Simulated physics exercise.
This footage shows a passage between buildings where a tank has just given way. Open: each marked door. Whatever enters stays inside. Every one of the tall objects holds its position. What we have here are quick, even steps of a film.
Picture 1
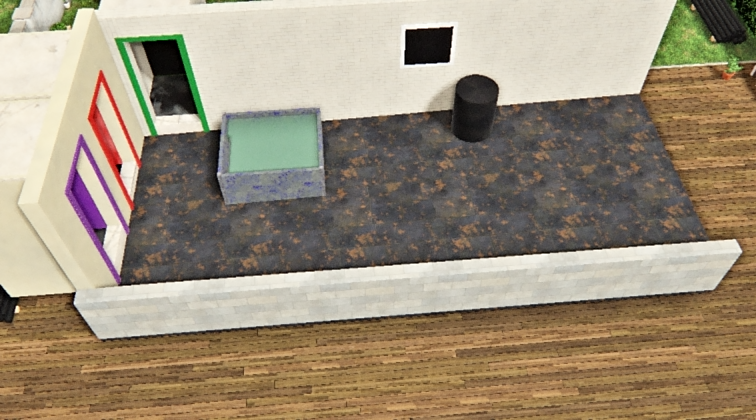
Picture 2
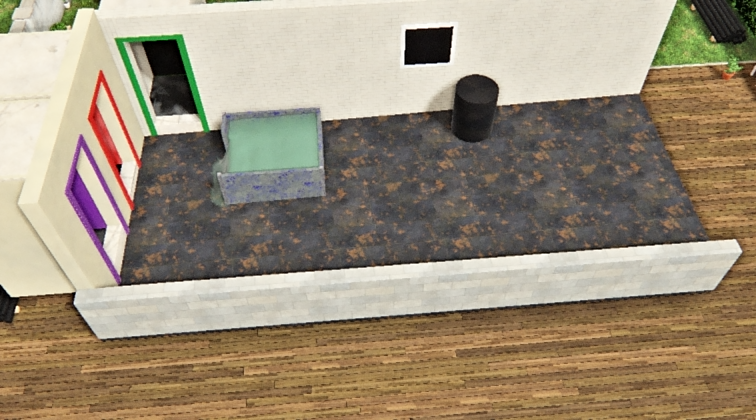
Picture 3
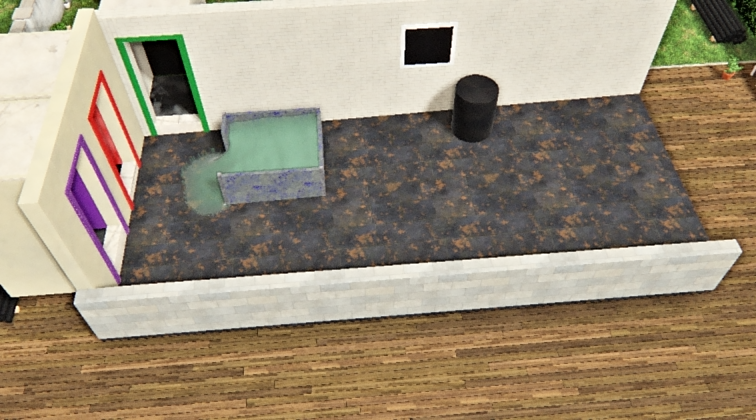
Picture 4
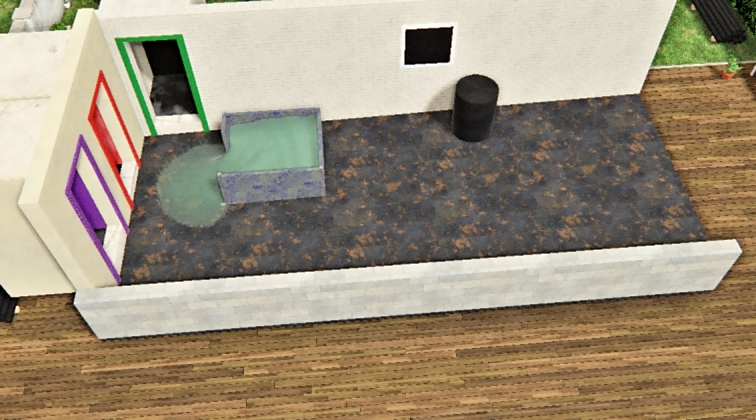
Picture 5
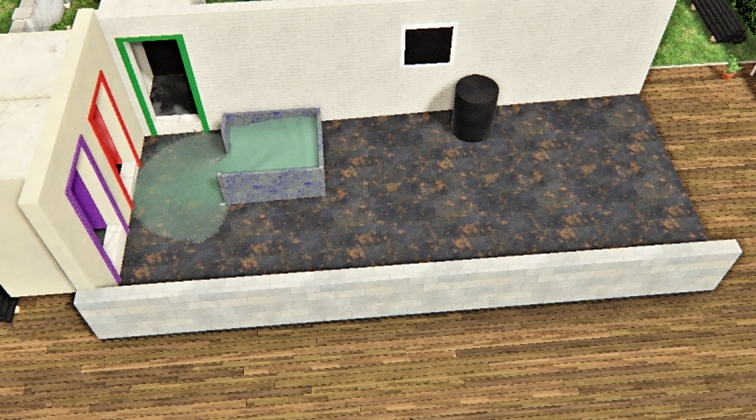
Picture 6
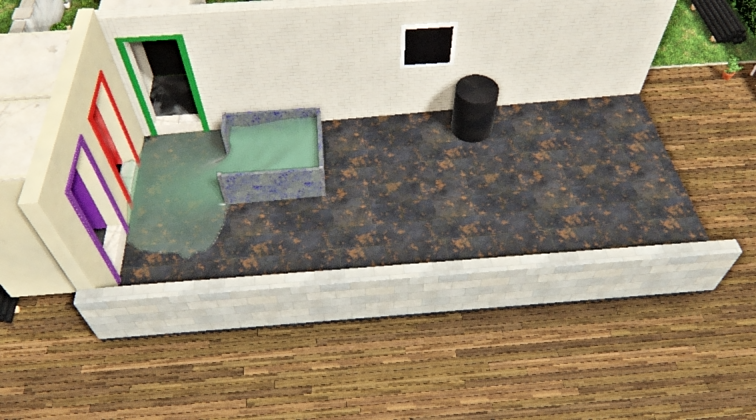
In a walled passage between buildings, a tank of still, greenish water gave way on its left side, and the water poured out, spreading leftward to the coloured doorways and then toward the front wall.
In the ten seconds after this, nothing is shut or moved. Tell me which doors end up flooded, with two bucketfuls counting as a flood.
One by one: The green door keeps inside the limit; the purple door keeps inside the limit; the red door overshoots the limit.
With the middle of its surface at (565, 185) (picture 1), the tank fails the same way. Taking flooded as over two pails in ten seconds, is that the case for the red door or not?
Result - red fails to reach it.
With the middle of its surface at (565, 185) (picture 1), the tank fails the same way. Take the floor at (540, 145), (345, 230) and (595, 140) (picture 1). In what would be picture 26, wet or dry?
First one stays unwetted, next one gets inundated, last one stays unwetted.
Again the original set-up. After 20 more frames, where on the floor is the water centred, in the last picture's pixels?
At about (214, 202).
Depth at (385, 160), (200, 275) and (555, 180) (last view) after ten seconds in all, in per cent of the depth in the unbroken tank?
Estimate: 6, 10, 0 %.
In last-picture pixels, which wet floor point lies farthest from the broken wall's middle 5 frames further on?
The wet edge reaches furthest near (113, 317).
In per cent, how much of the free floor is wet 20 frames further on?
Close to 35 percent, by my reckoning.
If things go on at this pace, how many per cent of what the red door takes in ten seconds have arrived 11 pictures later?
About 75 %.
A moment on, water covers 15 % of the floor; the green door wet at the sill, nothing in, the purple door wet at the sill, nothing in, the red door over two buckets in.
Next, water covers 20 % of the floor; the green door wet at the sill, nothing in, the purple door wet at the sill, nothing in, the red door far over two buckets in.
Then, water covers 35 % of the floor; the green door wet at the sill, nothing in, the purple door wet at the sill, nothing in, the red door far over two buckets in.
Later, water covers 60 % of the floor; the green door wet at the sill, nothing in, the purple door wet at the sill, nothing in, the red door far over two buckets in.
In the end, water covers 70 % of the floor; the green door wet at the sill, nothing in, the purple door wet at the sill, nothing in, the red door far over two buckets in.
